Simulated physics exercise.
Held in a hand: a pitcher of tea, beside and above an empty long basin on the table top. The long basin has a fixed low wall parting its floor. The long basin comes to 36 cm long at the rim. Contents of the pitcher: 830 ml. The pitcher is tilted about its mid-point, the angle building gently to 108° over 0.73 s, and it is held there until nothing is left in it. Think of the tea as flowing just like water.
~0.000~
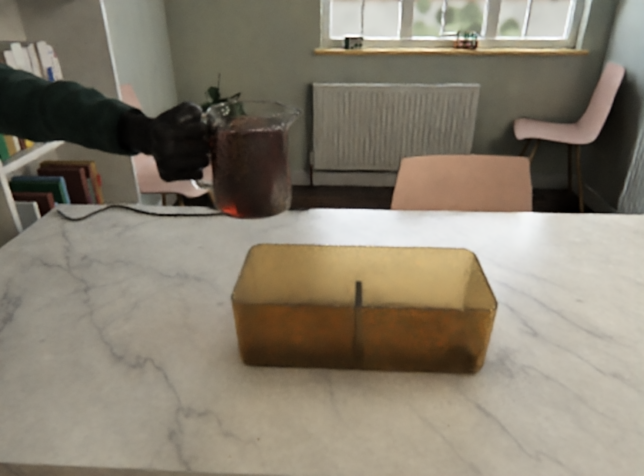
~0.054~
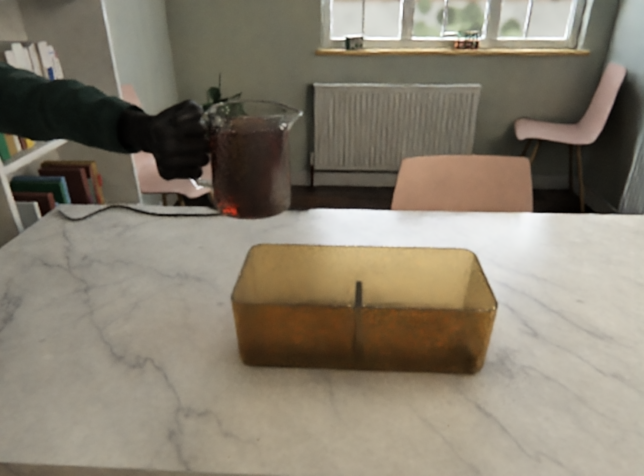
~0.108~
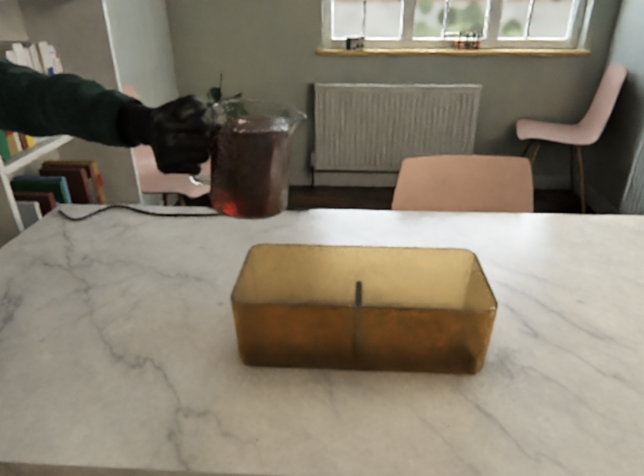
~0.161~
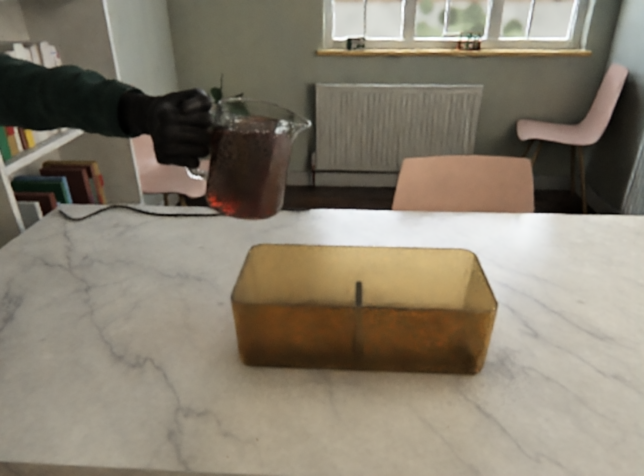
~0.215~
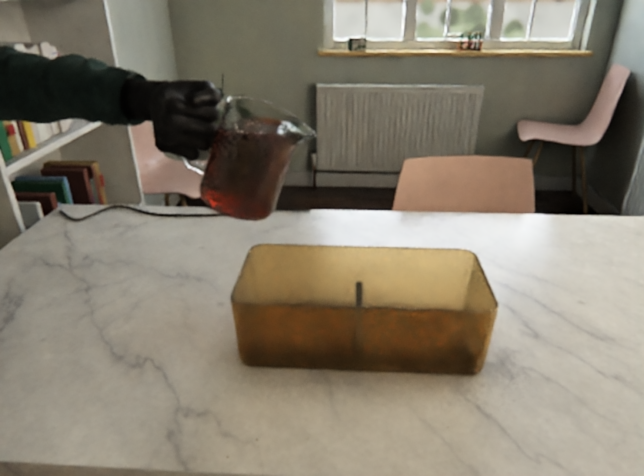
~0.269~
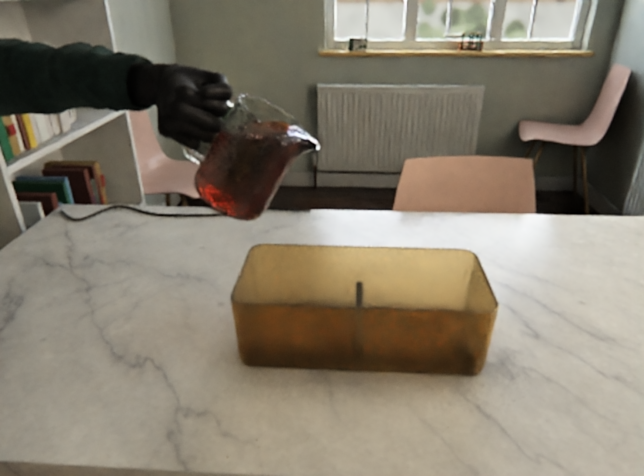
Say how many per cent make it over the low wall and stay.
About 44 per cent makes it over and stays.
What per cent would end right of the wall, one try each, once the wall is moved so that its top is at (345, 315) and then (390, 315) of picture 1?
I'd say 80 percent on the first go, 5 percent on the next.
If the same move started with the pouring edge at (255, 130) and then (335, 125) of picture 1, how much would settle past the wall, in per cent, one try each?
Roughly 5 per cent the first time and 90 per cent the second.
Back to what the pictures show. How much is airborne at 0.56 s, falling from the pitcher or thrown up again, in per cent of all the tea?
About 24 per cent.
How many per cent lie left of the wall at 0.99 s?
Left share: Approx. 48 %.
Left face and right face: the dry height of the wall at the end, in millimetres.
Left: Roughly 30 mm; right: Roughly 34 mm.
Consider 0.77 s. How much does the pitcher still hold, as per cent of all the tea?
Close to 20 percent of the whole amount.
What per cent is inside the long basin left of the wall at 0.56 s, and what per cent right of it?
1 left and 10 right, roughly.
After 0.56 s the tilt is 94° and 65 per cent is still to pour, 1 is left of the wall and 9 right of it.
After 0.77 s the tilt is 108° and 19 per cent is still to pour, 26 is left of the wall and 33 right of it.
After 0.99 s the tilt is 108° and 3 per cent is still to pour, 47 is left of the wall and 43 right of it.
After 1.23 s the tilt is 108° and 0 per cent is still to pour, 54 is left of the wall and 44 right of it.
In the end 55 per cent lies left of the wall, 44 right of it and 2 outside.
